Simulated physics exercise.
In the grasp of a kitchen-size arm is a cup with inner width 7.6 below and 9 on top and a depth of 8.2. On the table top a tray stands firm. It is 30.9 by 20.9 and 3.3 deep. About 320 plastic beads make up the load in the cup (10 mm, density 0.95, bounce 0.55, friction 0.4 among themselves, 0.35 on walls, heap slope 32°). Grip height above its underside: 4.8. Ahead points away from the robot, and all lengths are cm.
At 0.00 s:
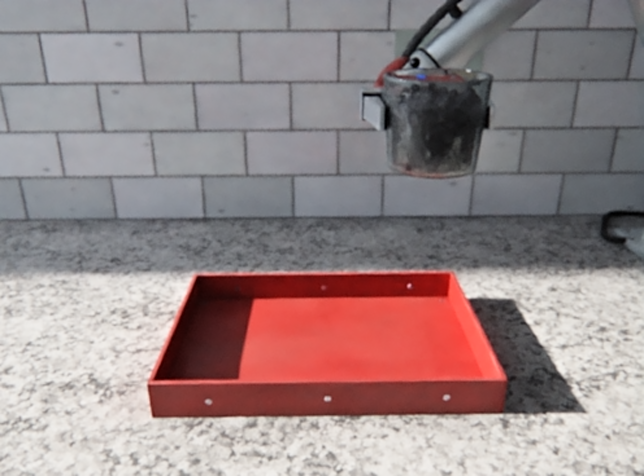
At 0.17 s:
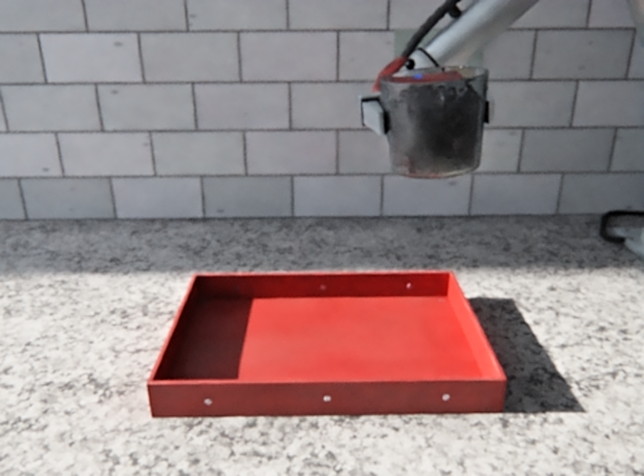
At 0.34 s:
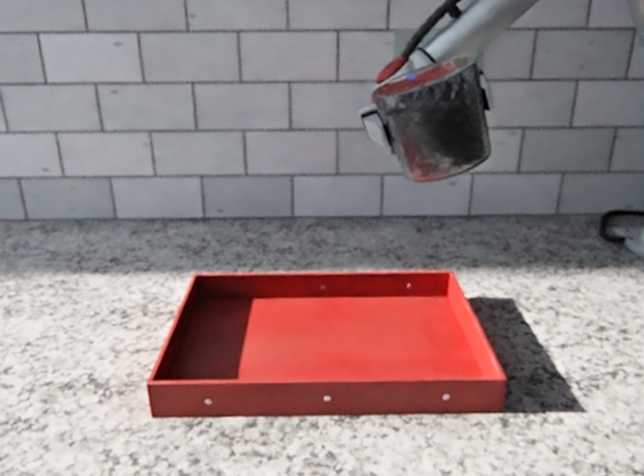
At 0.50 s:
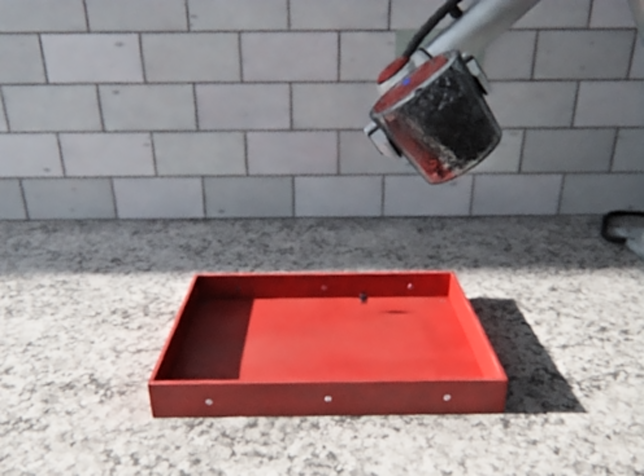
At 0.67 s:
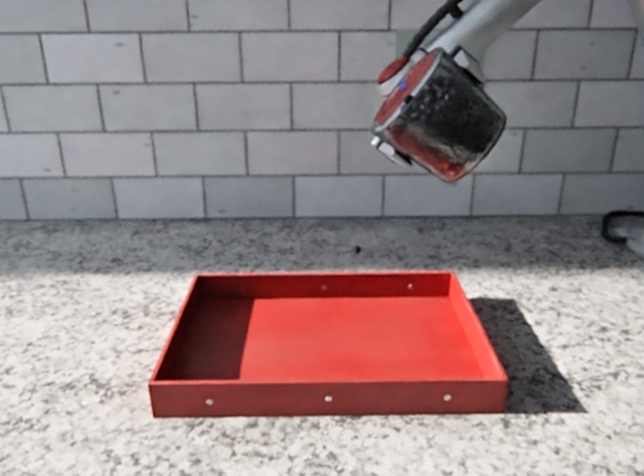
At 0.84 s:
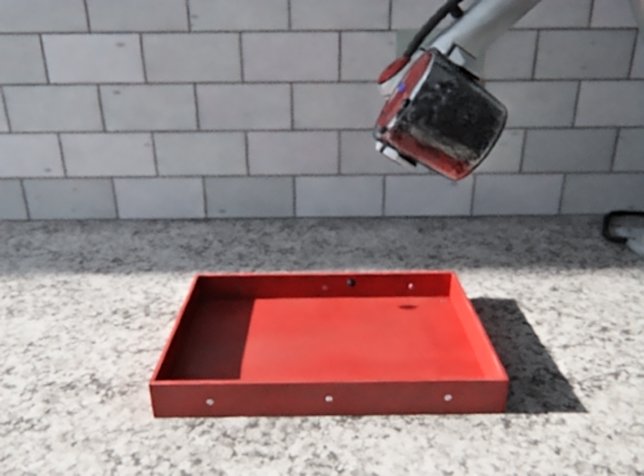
A robot arm tilting a clear cup of dark beads forward above a red tray, a single bead dropping and bouncing below.
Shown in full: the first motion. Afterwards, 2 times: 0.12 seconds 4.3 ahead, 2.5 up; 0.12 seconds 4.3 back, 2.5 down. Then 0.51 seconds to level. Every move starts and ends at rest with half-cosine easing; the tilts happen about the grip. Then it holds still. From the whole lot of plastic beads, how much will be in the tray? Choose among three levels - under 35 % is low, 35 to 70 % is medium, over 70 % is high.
The level is medium.
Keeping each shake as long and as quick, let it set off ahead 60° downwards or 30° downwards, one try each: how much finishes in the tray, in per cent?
Near 5 and 20 percent respectively.
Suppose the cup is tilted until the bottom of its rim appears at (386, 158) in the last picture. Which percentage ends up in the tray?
Estimate: About 90 per cent.
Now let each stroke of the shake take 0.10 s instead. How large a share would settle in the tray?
I'd expect some 70 per cent.
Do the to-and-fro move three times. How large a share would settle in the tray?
About 70 per cent in that case.
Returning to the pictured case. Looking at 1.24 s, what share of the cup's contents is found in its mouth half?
65 %.
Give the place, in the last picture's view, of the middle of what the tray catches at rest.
Around pixel (279, 338).
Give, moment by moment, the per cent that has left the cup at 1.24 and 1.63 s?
The share out is 45 per cent at the earlier time and 65 per cent at the later one.
After 1.24 s, tilted 57° forward, highest piece 29 above the table; 178 in the cup, 133 in the tray, 10 in flight or on a rim.
After 1.63 s, tilted 19° forward, highest piece 26 above the table; 187 in the tray, 117 in the cup, 16 on the table or floor, 1 in flight or on a rim.
After 2.03 s, level, highest piece 25 above the table; 188 in the tray, 117 in the cup, 16 on the table or floor.
After 3.08 s, level, highest piece 25 above the table; 188 in the tray, 117 in the cup, 16 on the table or floor.
At rest, 188 in the tray, 117 in the cup, 16 on the table or floor. That is 59 % in the tray.
